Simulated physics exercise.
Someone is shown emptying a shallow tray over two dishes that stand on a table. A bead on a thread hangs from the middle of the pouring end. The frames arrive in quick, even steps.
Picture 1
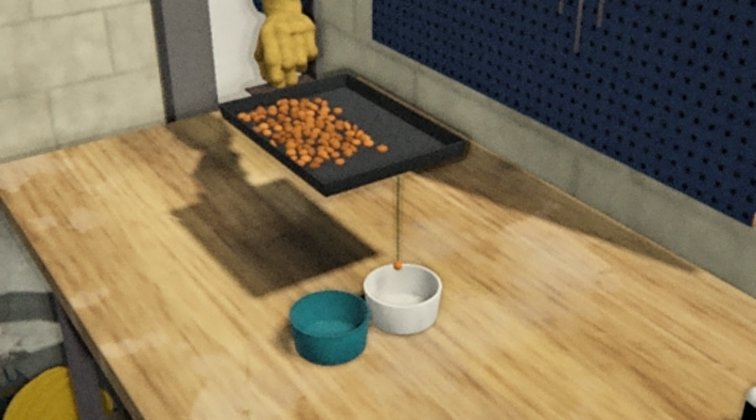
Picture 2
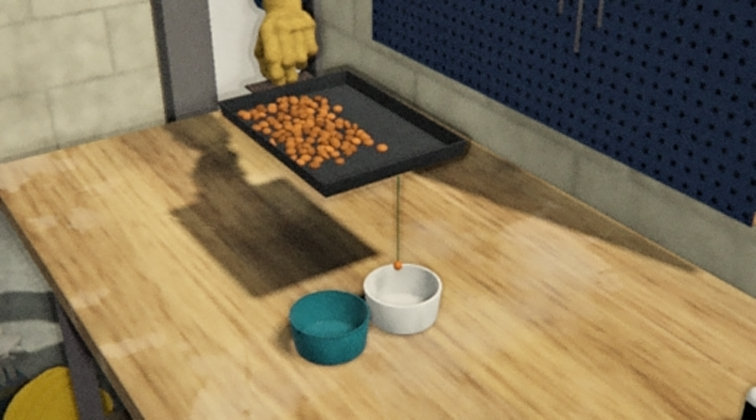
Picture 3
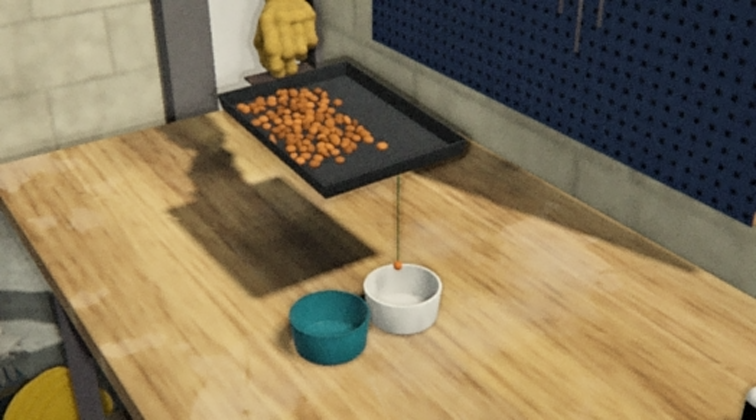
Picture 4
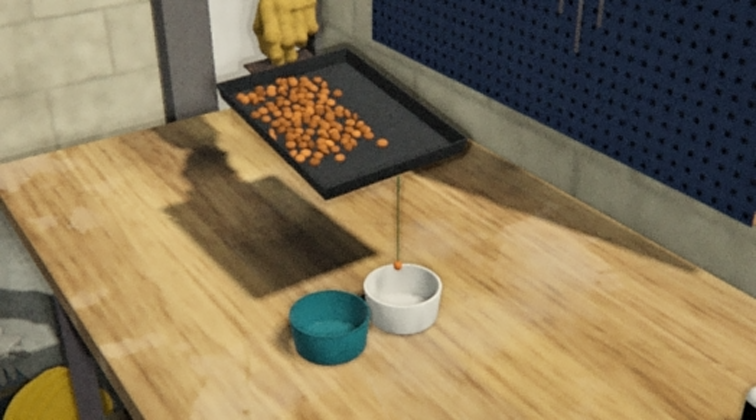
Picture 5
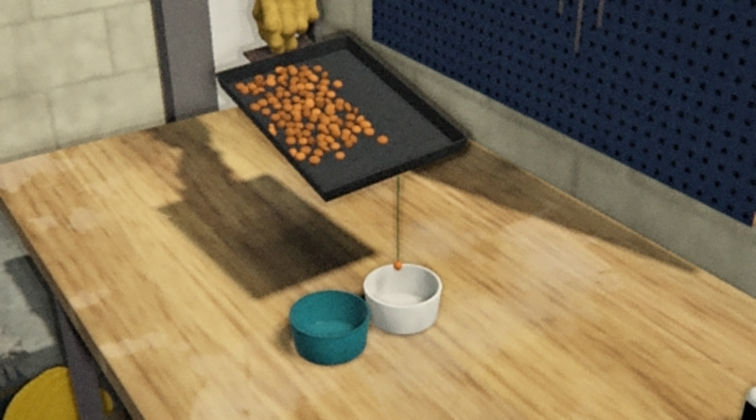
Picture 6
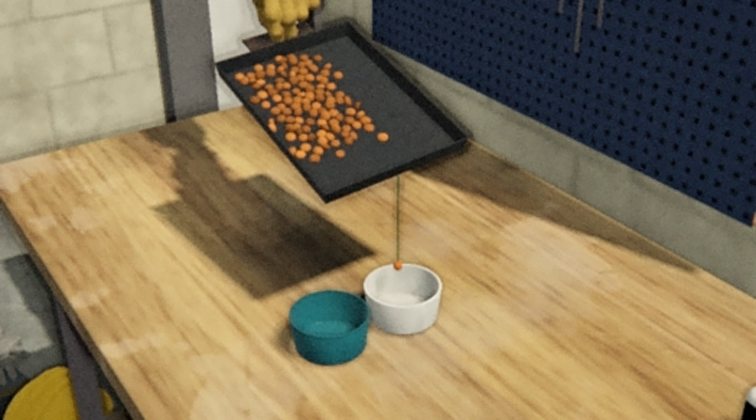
Yellow-gloved hand raising the far end of a dark tray of orange-brown kibble, tilting it above teal and white dishes.
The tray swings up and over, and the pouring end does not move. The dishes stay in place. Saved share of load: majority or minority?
Most is saved.
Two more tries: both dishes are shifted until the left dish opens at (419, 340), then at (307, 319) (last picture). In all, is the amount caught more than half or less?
At place one a lesser share; at place two the greater share.
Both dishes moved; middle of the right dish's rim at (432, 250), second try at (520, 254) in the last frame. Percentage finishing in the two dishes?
In turn 0 and 0 in a hundred.
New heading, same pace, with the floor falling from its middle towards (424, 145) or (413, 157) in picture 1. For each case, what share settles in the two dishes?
Case one near 0 %; case two near 10 %.
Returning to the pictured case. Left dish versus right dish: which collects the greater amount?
Well, that is left of the pair.
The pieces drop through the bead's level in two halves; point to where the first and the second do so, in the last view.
(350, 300), then (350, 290).
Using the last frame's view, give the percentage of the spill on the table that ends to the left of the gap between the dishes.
About 10 per cent.
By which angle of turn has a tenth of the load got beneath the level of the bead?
That happens at close to 70 degrees.
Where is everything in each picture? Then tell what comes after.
In the first frame, corners of the pouring end at (325, 181) and (462, 140), level; middle of the load at (306, 129), bits of cat kibble; left dish at (351, 346); right dish at (425, 316); bead on its thread at (398, 266).
In the second frame, corners of the pouring end at (325, 182) and (462, 140), level; middle of the load at (306, 128).
In the third frame, corners of the pouring end at (326, 184) and (462, 139), tipped barely, lowest at the left corner; middle of the load at (306, 123).
In the fourth frame, corners of the pouring end at (326, 186) and (463, 138), tipped a little, lowest at the left corner; middle of the load at (306, 116).
In the fifth frame, corners of the pouring end at (326, 188) and (464, 137), tipped a little, lowest at the left corner; middle of the load at (306, 109).
In the sixth frame, corners of the pouring end at (326, 191) and (464, 136), tipped clearly, lowest at the left corner; middle of the load at (306, 103); left dish at (351, 346); right dish at (425, 316).
Soon after the last picture, tray tipped steeply; most on the tray; a stray few in the left dish; about a quarter in the air.
A little later, tray tipped right over; about a third on the tray; about a third in the left dish; a stray few in the right dish; a small part outside both; a small part in the air.
Later still, tray tipped past a quarter turn; about two thirds in the left dish; a small part in the right dish; about a quarter outside both.
At rest, tray tipped past a quarter turn; about two thirds in the left dish; a small part in the right dish; about a quarter outside both.
